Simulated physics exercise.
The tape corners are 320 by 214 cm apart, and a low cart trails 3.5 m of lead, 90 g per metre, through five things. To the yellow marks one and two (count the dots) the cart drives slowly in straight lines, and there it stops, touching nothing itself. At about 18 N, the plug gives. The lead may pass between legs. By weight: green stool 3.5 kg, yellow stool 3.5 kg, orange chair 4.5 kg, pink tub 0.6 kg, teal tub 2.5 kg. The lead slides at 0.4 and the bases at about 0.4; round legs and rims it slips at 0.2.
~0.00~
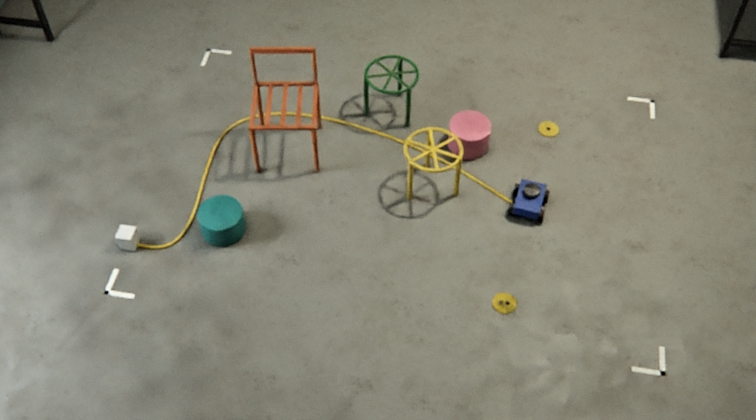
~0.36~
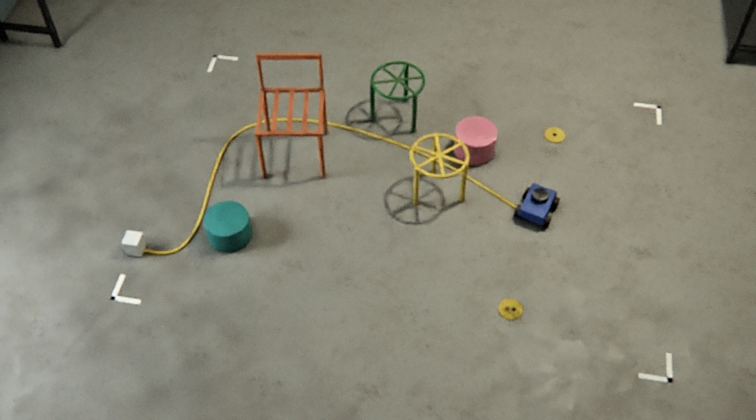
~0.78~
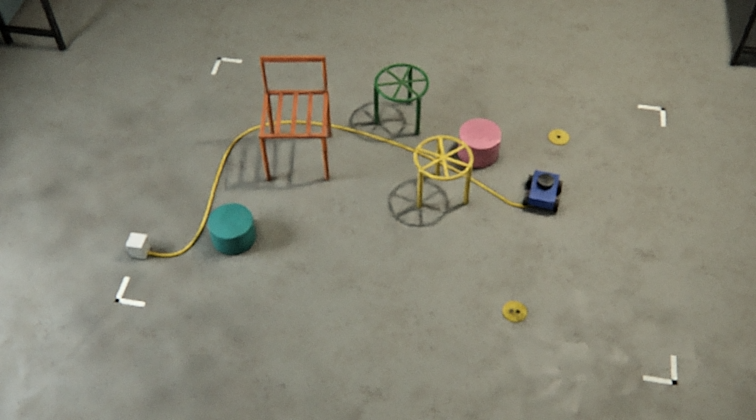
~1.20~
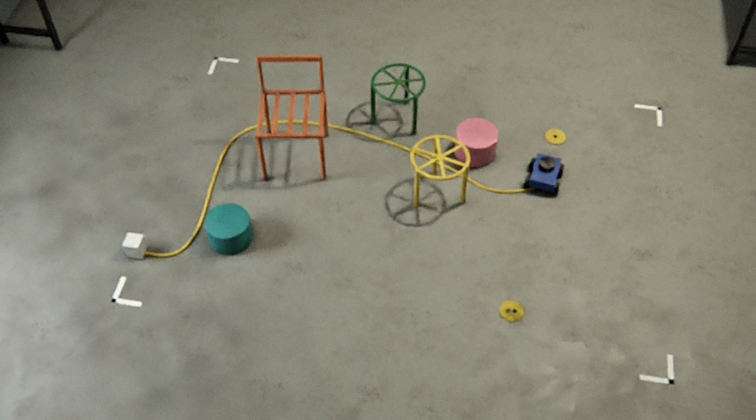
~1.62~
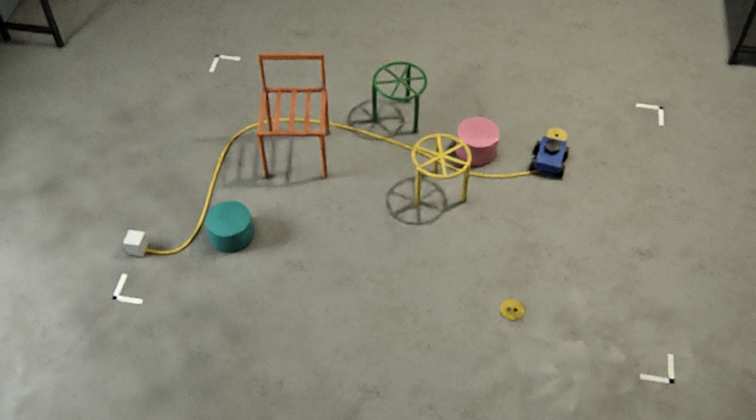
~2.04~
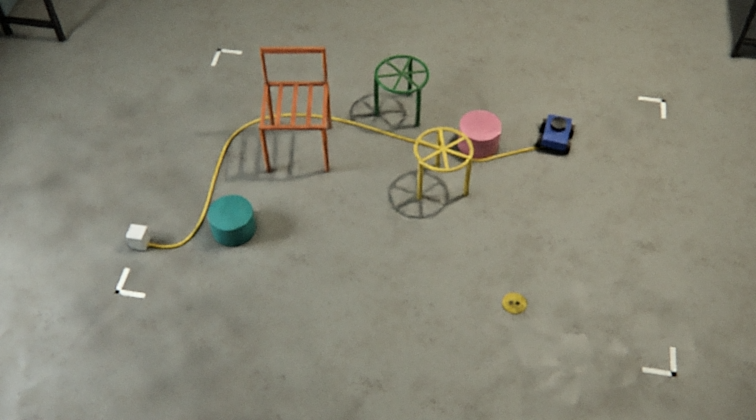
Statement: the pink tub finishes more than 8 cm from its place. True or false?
False.
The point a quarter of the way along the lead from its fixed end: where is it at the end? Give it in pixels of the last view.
(238, 155) or so.
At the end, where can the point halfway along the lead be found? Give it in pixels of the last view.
I'd say roughly (349, 131) in the last picture.
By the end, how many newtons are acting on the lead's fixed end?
13 N.
At 3.2 s, cart at (552, 156), lead slack at the fixed end; nothing else has moved.
At 4.4 s, cart at (539, 204), lead slack at the fixed end; nothing else has moved.
At 5.6 s, cart at (525, 256), lead slack at the fixed end; nothing else has moved.
At 6.8 s, cart at (511, 294), 13 N at the fixed end; nothing else has moved.
At 7.2 s, cart at (511, 294), 13 N at the fixed end; pink tub 0 cm off its start at (481, 125).
